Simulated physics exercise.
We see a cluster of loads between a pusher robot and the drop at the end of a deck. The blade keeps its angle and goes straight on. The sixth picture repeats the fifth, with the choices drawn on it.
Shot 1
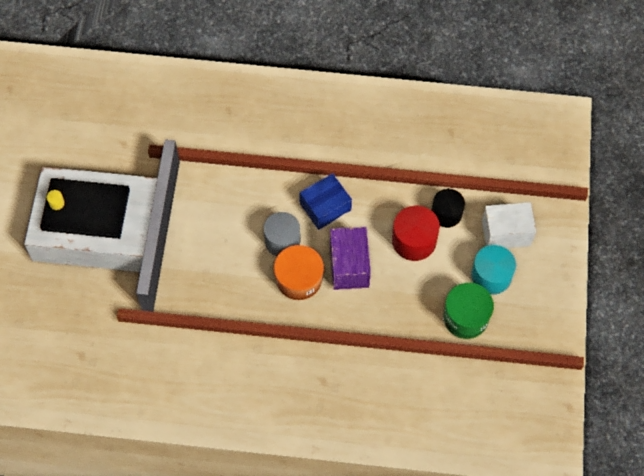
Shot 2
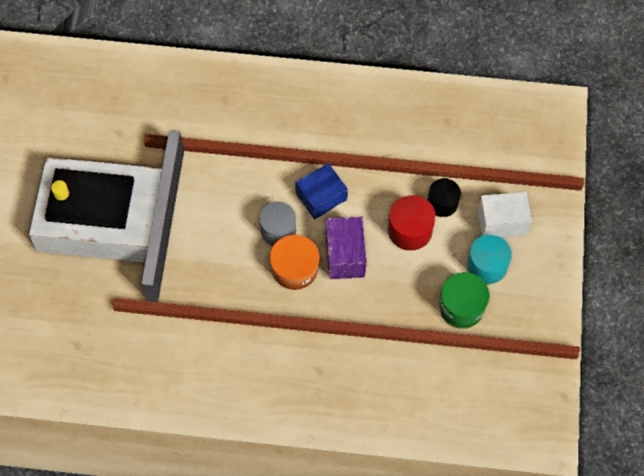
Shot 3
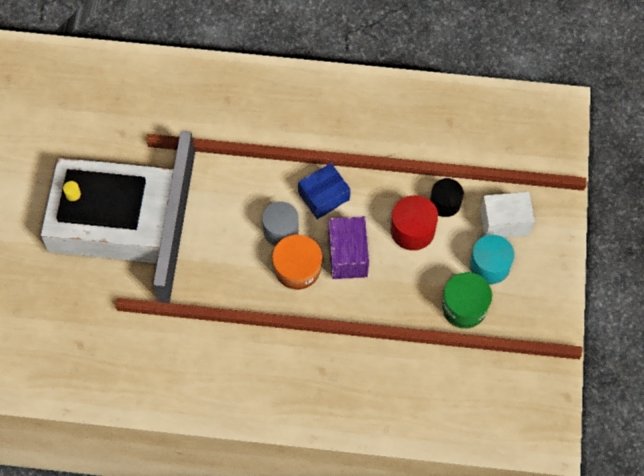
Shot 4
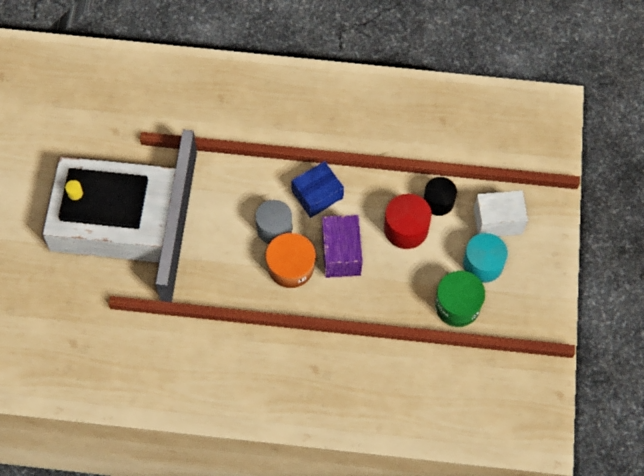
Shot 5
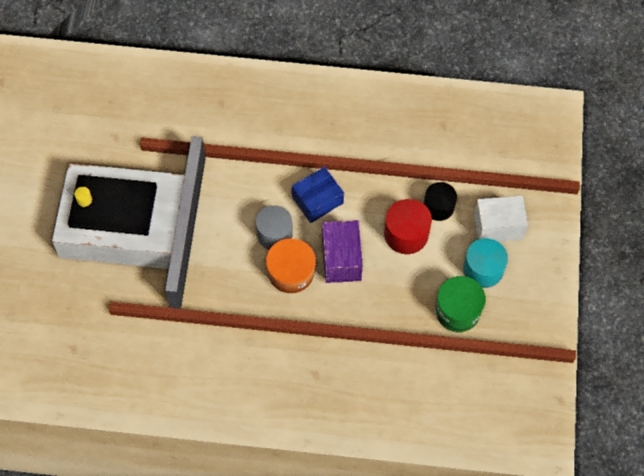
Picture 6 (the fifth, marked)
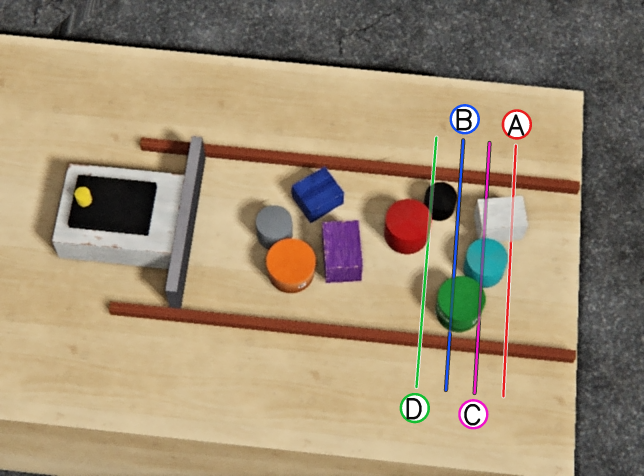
A white pusher robot with a black top, a yellow knob and a wide grey blade sits at the left of a pale wooden deck, seen from above. Between two reddish-brown rails lie blue, purple and white blocks and grey, orange, red, black, turquoise and green canisters. The robot creeps right without touching the still loads, while the view shakes slightly.
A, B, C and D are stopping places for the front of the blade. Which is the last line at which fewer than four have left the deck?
It should halt at A.
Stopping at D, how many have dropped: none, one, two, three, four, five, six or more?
The count is none.
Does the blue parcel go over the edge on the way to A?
No.
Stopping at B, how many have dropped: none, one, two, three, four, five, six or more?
In all, none.
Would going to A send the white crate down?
By then, yes.
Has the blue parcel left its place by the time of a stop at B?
Yes.
On the marked copy, A at (510, 265); B at (455, 260); C at (482, 262); D at (427, 257).
Following A. Soon after the start, robot (236, 217); blue parcel (338, 193); orange pail (328, 272).
Later, robot (353, 229); white crate (518, 218); turquoise canister (505, 264).
In the end, robot (445, 238); white crate over the edge; green pail over the edge; three fallen.
As for the rest, B is within the limit but short; C is within the limit but short; D is within the limit but short.
